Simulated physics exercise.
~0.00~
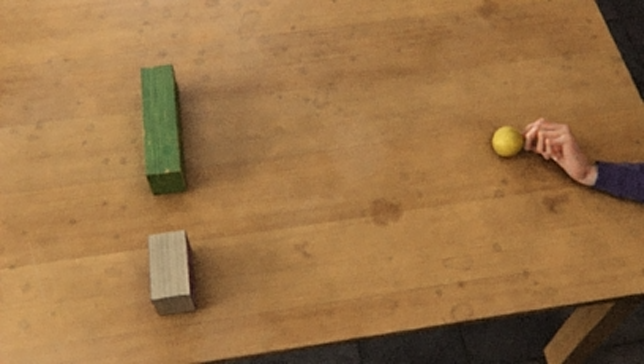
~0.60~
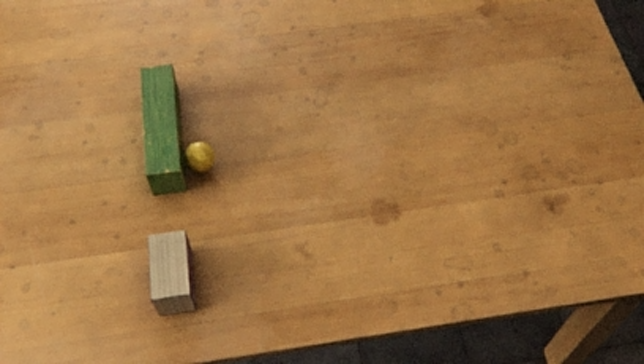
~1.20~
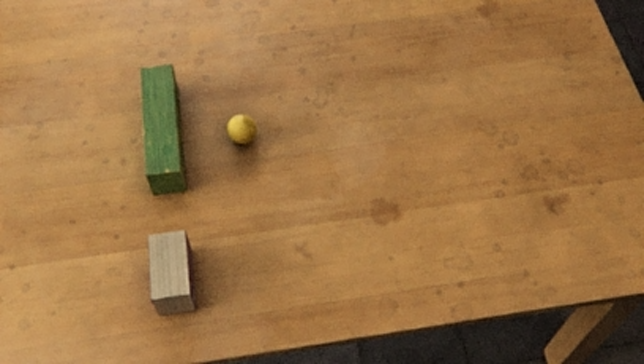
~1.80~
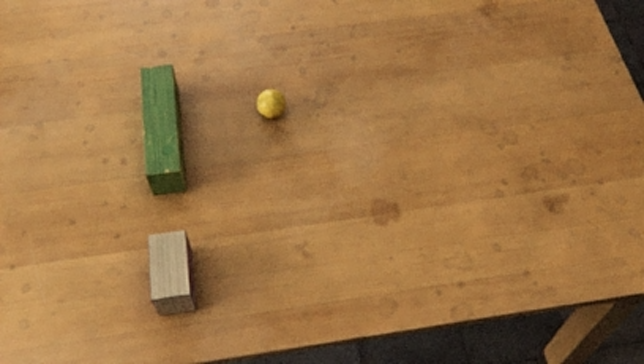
To begin with, a hand at the right side of a wooden table holds a yellow ball that looks like a lemon, facing a long green block and a shorter, greyish-brown block set apart on the left. The hand lets go and withdraws from view as the lemon travels left across the table. Instead of slipping through the gap, it reaches the right side of the green block, near its lower end. It bounces off and heads back to the right and upward. Finally, the lemon sits a short way right of the green block, with both blocks unmoved.
